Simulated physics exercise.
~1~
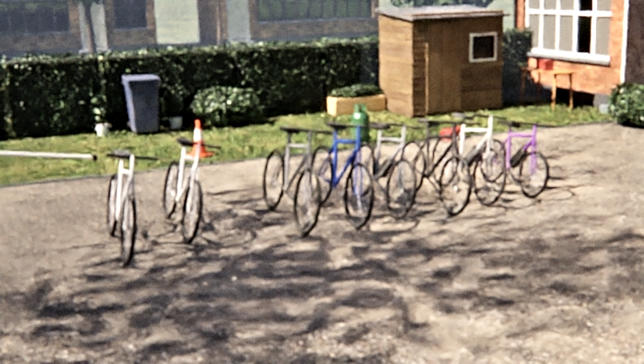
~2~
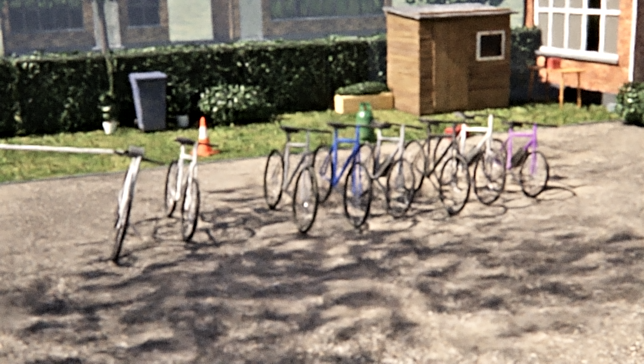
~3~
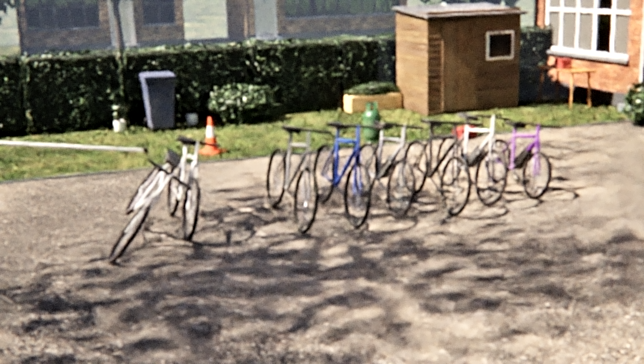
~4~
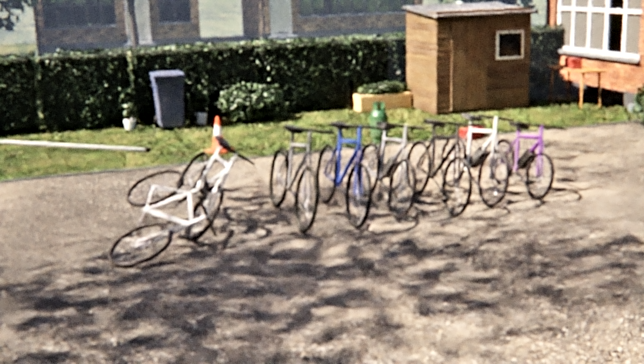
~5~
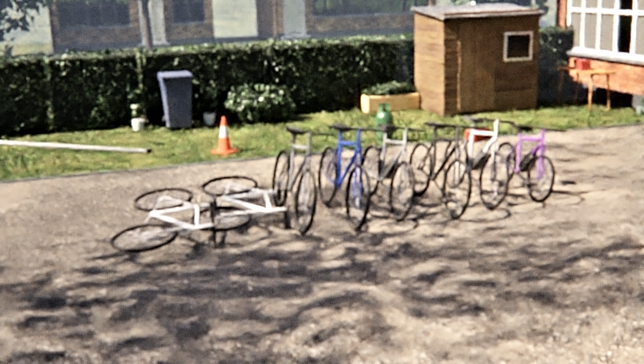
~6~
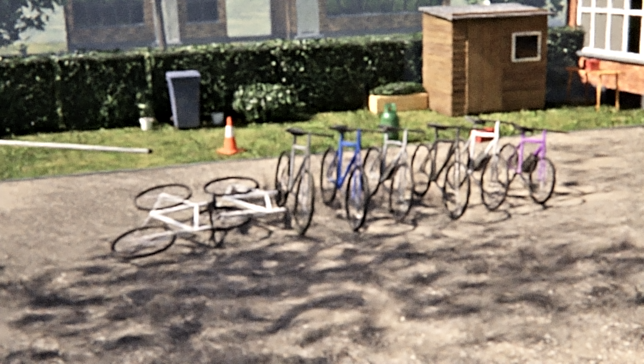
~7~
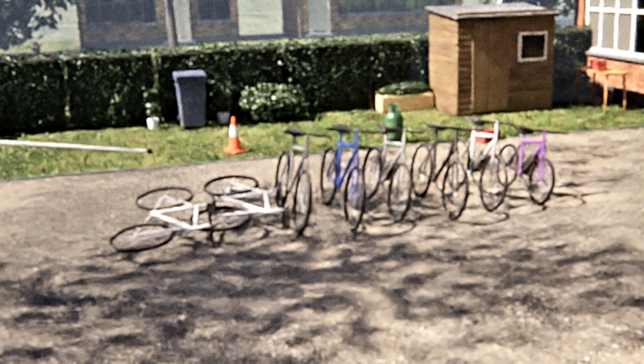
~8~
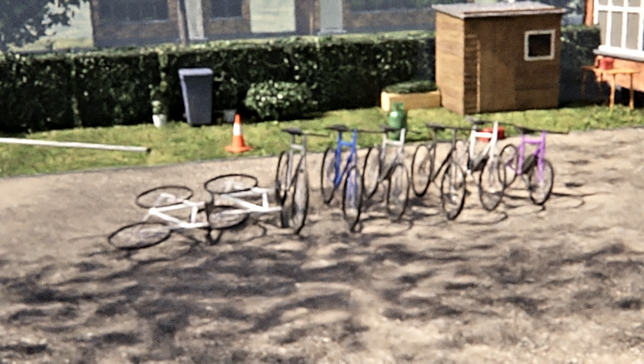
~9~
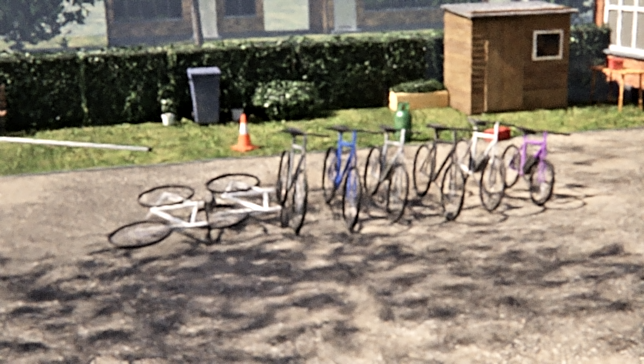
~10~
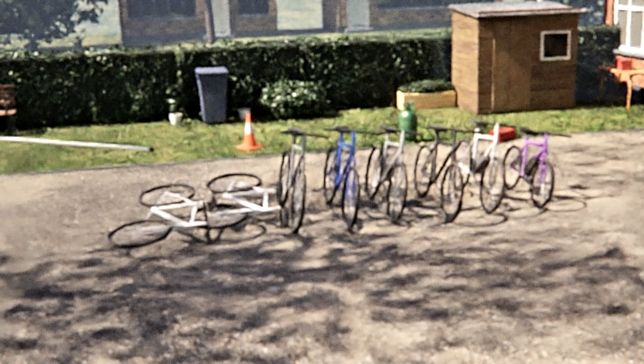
White pole at left pushing the end bicycle over, which topples its neighbour, leaving both flat while the other six stay standing.
